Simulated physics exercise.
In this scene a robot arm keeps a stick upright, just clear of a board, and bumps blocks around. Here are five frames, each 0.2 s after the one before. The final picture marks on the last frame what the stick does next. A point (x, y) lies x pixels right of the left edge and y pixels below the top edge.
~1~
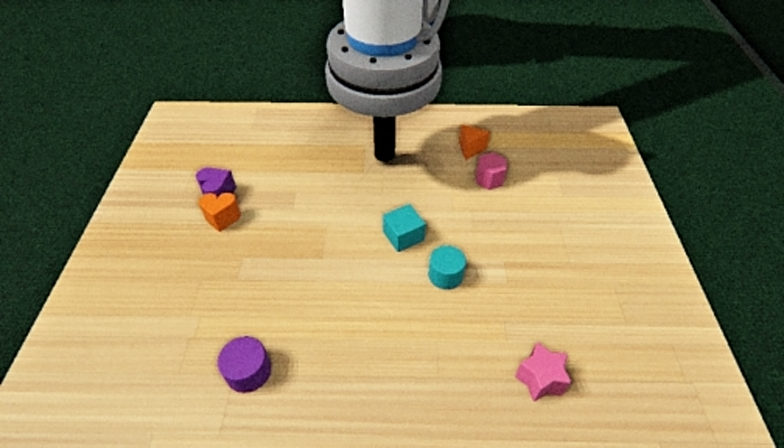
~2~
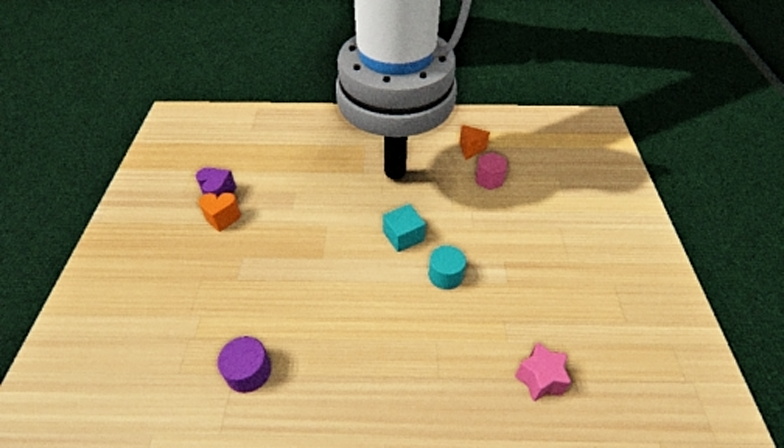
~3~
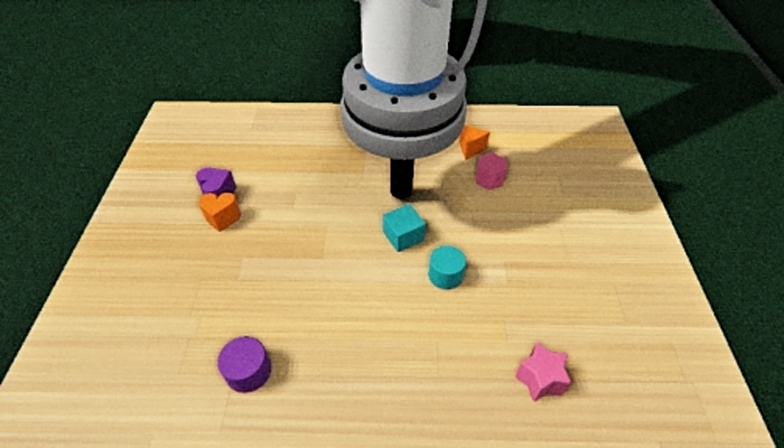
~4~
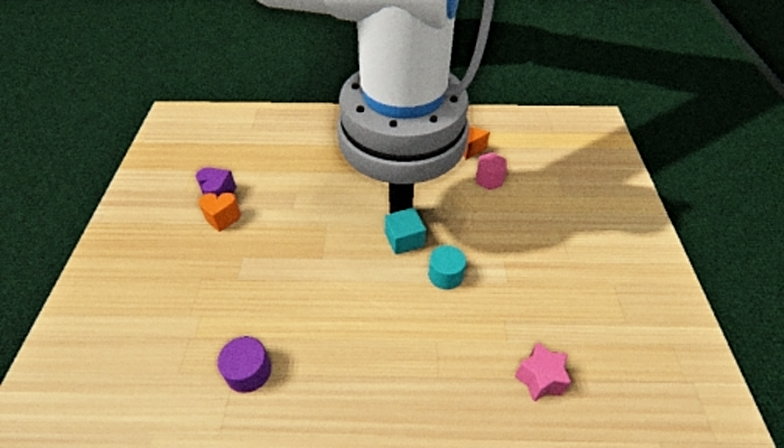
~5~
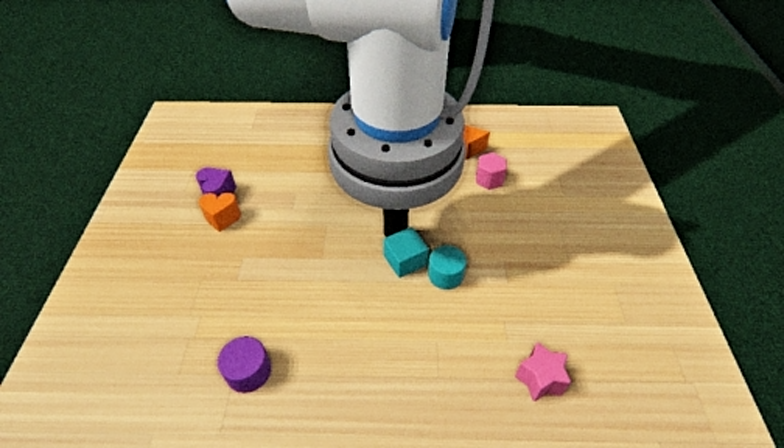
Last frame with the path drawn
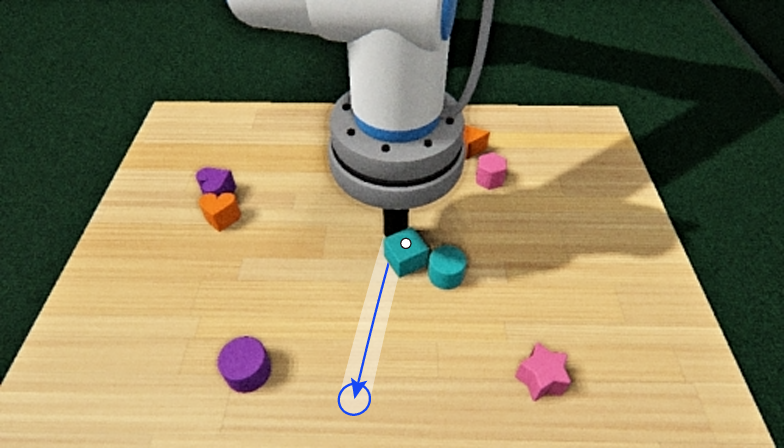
A robot arm lowering its black stick toward the viewer across a wooden board, pushing a turquoise block up beside a turquoise cylinder.
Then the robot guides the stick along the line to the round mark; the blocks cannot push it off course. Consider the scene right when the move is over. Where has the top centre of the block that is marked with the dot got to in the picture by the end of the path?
At (414, 277).
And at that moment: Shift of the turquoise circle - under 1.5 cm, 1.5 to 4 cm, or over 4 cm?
Less than 1.5 cm.
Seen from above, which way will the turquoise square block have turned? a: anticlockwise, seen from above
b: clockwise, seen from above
I'll go with a - anticlockwise, seen from above.
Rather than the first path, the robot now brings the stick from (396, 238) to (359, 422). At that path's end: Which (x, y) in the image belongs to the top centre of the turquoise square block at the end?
Most likely (419, 283).
Drawn move, from (396, 238) to (354, 399); the dot is on the turquoise square block.
The first path, step by step. One third of the way, stick (383, 279); turquoise square block (413, 276), turned 40° anticlockwise; turquoise circle (451, 261).
Two thirds of the way, stick (369, 332); turquoise square block (414, 277), turned 45° anticlockwise; turquoise circle (451, 261).
At the end, stick (354, 395); turquoise square block (414, 277), turned 45° anticlockwise; turquoise circle (451, 261).
